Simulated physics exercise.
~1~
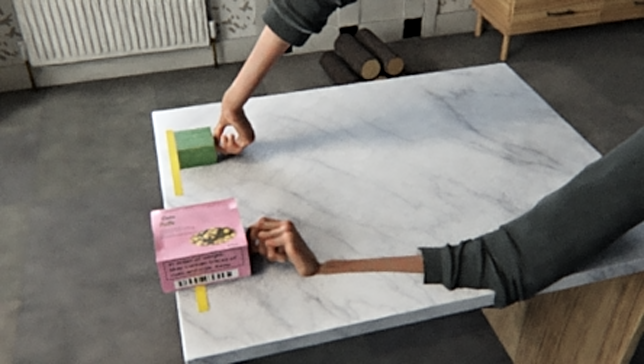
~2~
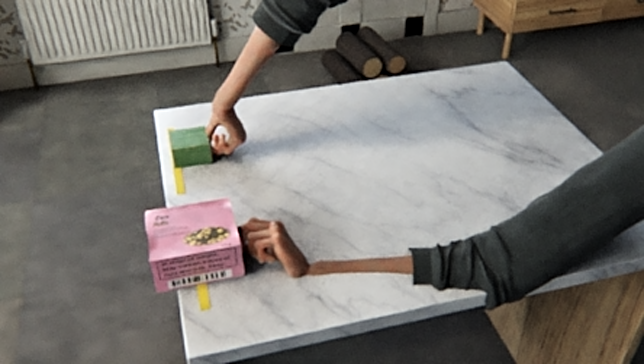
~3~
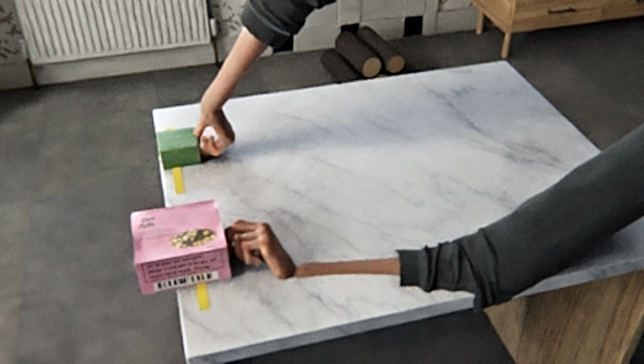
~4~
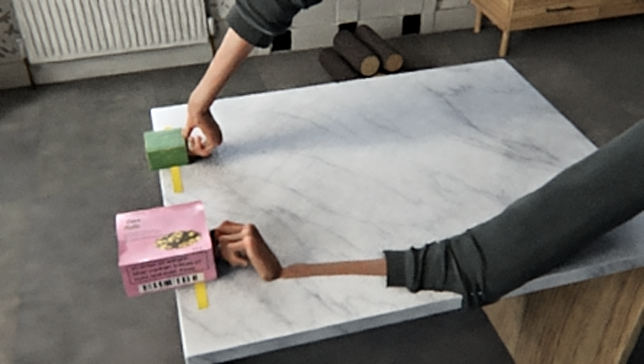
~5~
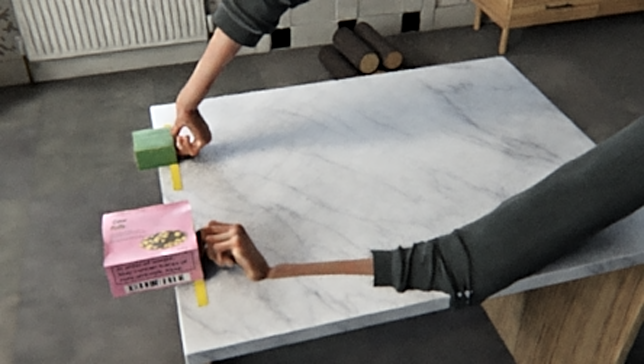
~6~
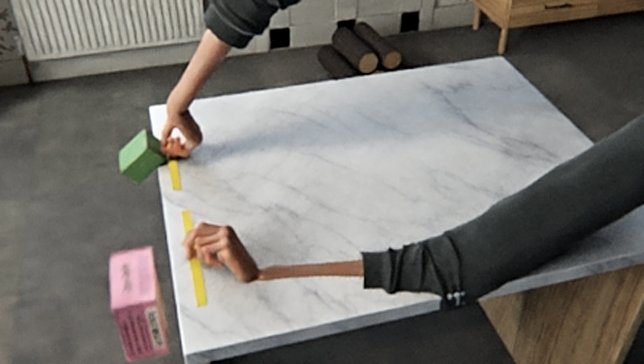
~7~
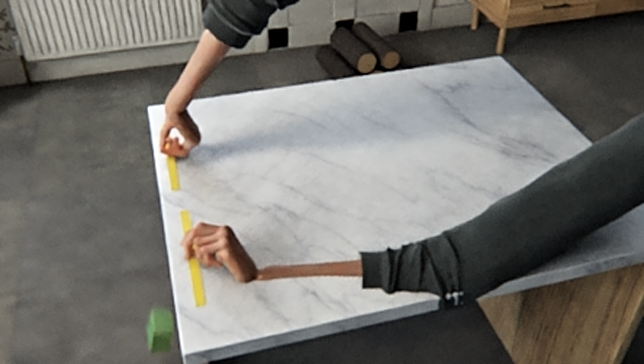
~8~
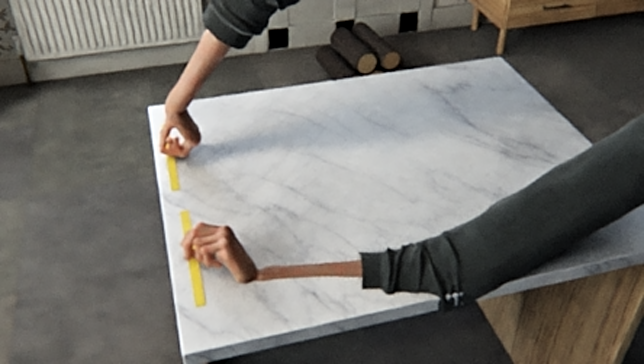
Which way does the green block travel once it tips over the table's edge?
The green block moves down, dropping past the edge of the table.
